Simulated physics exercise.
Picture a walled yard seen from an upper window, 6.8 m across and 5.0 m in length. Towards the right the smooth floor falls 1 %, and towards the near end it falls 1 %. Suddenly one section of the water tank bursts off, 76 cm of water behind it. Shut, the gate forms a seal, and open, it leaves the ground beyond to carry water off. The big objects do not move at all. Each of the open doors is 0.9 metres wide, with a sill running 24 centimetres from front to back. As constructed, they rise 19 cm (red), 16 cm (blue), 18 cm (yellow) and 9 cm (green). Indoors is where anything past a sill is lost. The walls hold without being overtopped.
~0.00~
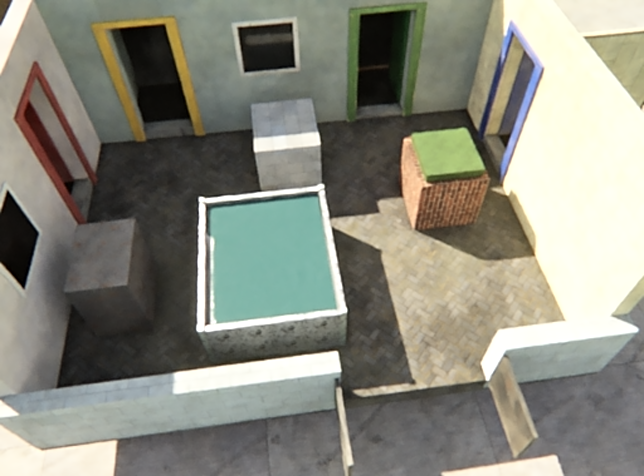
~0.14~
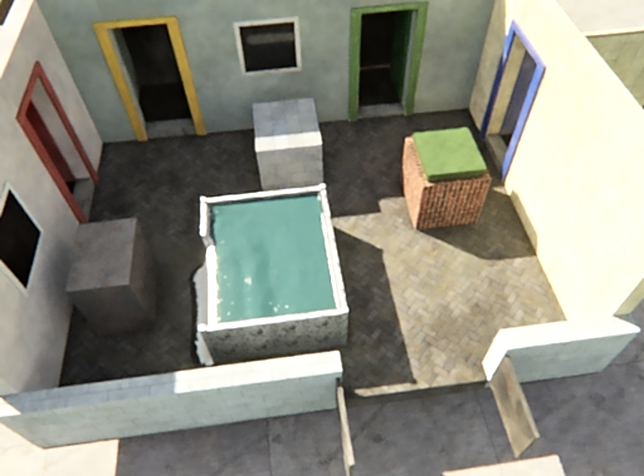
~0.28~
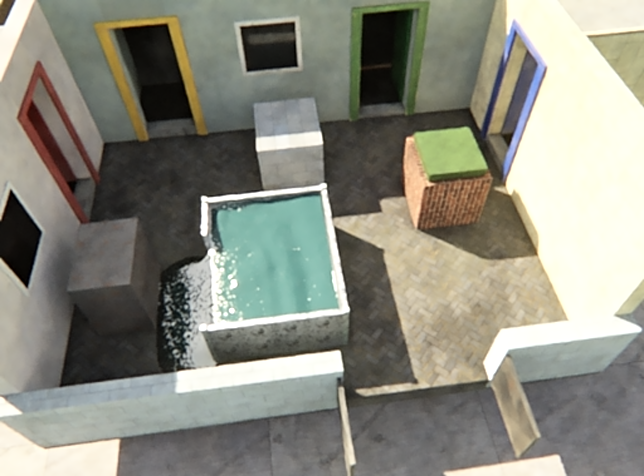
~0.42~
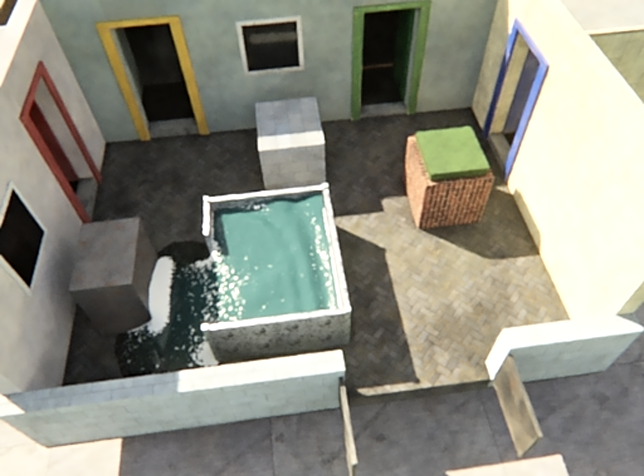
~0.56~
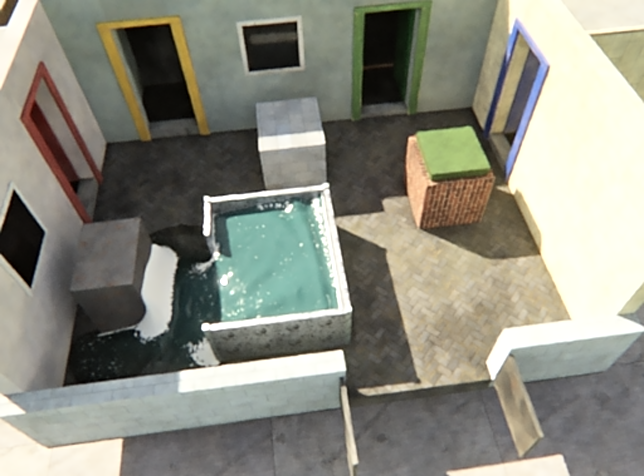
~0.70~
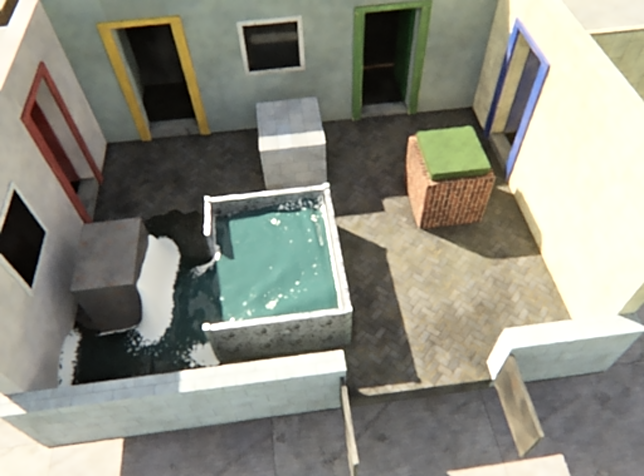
A walled yard held a full water tank until part of its left side burst open, and water poured out, spread across the floor to the left and foamed around a gray block.
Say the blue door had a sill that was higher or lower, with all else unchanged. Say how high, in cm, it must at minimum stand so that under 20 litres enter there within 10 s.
It must stand at least about 8.5 cm high.
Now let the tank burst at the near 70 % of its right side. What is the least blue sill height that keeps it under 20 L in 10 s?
The answer is some 8.5 cm.
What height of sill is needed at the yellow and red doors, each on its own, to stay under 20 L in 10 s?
About 22 cm at yellow and about 9.0 cm at red.
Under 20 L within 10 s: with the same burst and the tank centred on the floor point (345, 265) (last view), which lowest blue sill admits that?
Close to 8.0 cm would do it.
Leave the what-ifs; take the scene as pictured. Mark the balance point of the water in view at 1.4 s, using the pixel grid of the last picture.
(220, 303).
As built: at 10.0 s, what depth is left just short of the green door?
Depth: Near 3.0 cm.
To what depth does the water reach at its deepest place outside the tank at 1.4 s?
It gets to close to 60 centimetres there.
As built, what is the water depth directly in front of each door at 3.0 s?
Depth (cm): Red 8 / blue 0 / yellow 27 / green 0.
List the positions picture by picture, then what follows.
In the first picture, the water tank at (268, 255) is whole and still, 76 cm deep; the blue door at (505, 113) is dry.
In the second picture, the front is at (194, 279), 0.3 m from the gap at (214, 302); 0.4 m2 of floor is wet, 76 cm left at the back.
In the third picture, water pours out at (215, 302) and has run 0.8 m, to (161, 301); about 13 cm deep outside, 76 cm at the back.
In the fourth picture, water pours out at (217, 302) and has run 1.3 m, to (123, 355); about 14 cm deep outside, 70 cm at the back.
In the fifth picture, water pours out at (218, 303) and has run 1.9 m, to (77, 365); about 8 cm deep outside, 65 cm at the back.
In the sixth picture, the gap is at (219, 302), the front 2.1 m out at a hidden place; the back of the water tank holds 63 cm; 4.9 m in a straight line remain to the blue door at (511, 111).
After 1.4 s water covers 30 % of the floor, deepest (60 cm) near (59, 416); it has not reached the blue door.
After 3.0 s water covers 50 % of the floor, deepest (42 cm) near (127, 145); it has not reached the blue door.
After 10.0 s water covers 95 % of the floor, deepest (15 cm) near (133, 407); 9 cm at the blue door, 0 litres in over its 16 cm sill.
At the blue door as built, the water arrived by 5.2 s and peaked near 13 cm at 6.6 s.
Run again over the same 10 s with other heights there, 31 litres in over 7.5 cm, 8 litres over 10 cm. The limit of 20 litres is kept from about 8.5 cm up.
